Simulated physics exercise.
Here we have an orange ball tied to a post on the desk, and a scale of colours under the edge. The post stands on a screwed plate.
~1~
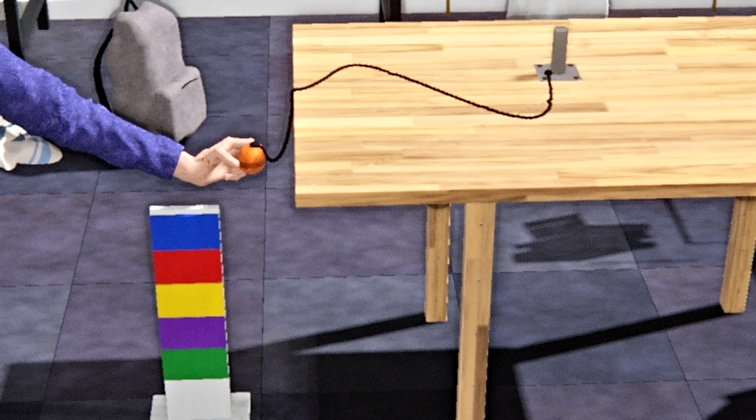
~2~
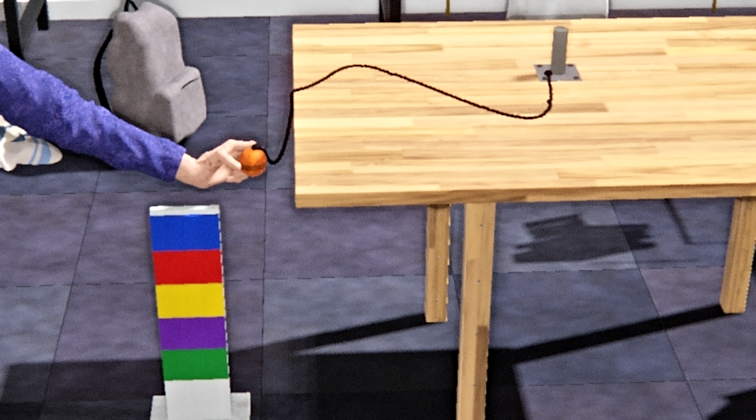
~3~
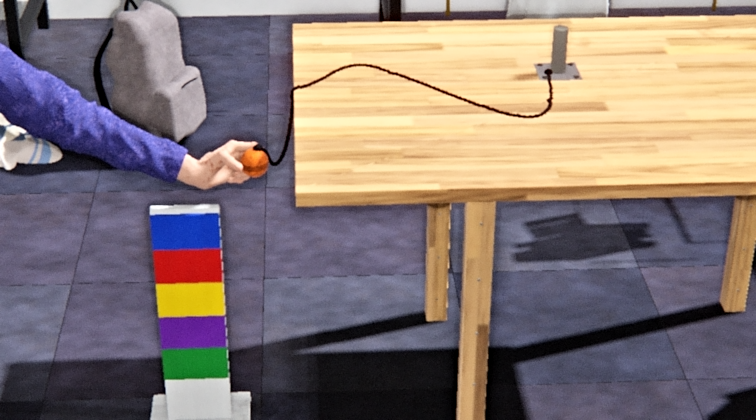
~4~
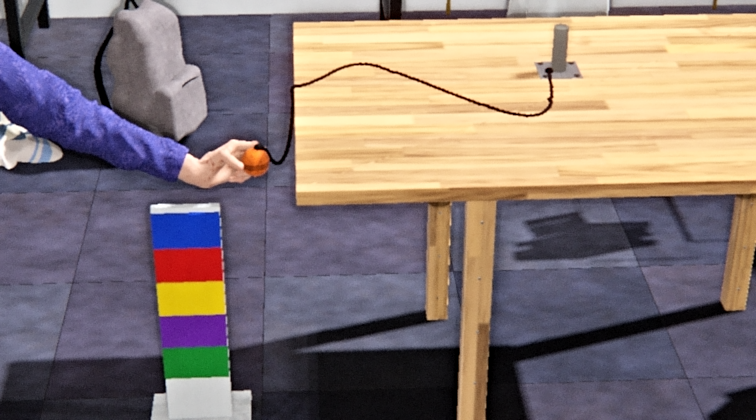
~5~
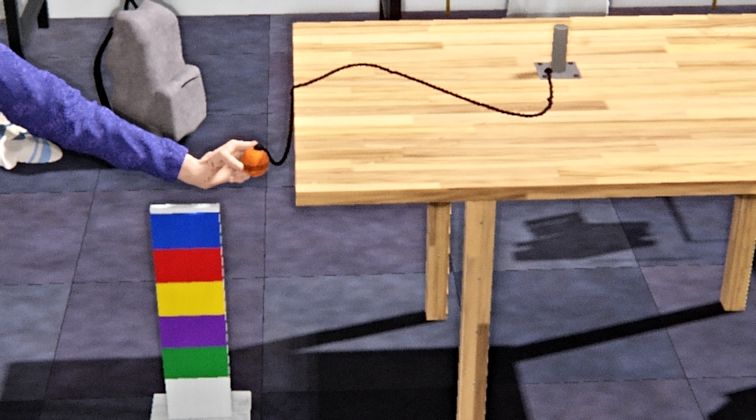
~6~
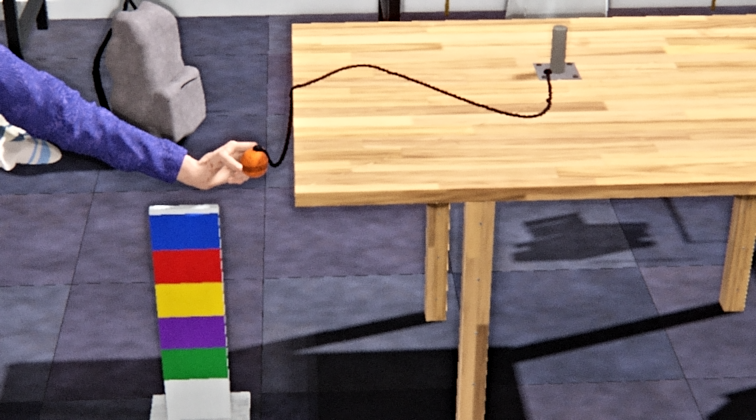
The clip opens on an arm in a blue-purple sleeve holding an orange ball just left of a wooden table, above a striped colour scale. A slack dark cord runs from the ball across the tabletop to a small post. The hand shifts very slightly, then everything stays practically still.
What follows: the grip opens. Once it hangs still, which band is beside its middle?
At green.
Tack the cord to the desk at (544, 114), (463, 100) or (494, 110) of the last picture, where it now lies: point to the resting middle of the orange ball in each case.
About (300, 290), (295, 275) and (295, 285).
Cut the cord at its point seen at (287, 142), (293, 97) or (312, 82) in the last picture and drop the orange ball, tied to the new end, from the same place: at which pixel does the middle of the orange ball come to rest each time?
About (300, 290), (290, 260) and (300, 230).
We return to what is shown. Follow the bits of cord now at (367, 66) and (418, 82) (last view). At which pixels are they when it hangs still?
The first at (295, 158), the second at (307, 104).
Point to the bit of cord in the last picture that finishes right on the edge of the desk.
It lies at about (405, 77).
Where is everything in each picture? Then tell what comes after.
Orange ball (251, 160); blue (185, 234); red (188, 268); yellow (190, 301); purple (193, 334); green (195, 365), in the first picture.
Orange ball (253, 162); cord through (551, 95) (500, 114) (428, 87) (351, 66) (292, 106), in the second picture.
Orange ball (254, 163), in the third picture.
Orange ball (255, 162); cord through (552, 92) (501, 111) (429, 85) (352, 65) (293, 108), in the fourth picture.
Orange ball (255, 162), in the fifth picture.
Orange ball (254, 163); cord through (551, 93) (499, 112) (428, 86) (350, 67) (291, 111), in the sixth picture.
Soon after, ball near (307, 355); level with green.
At rest, ball near (304, 356); level with green. Its centre hangs level with the green band.
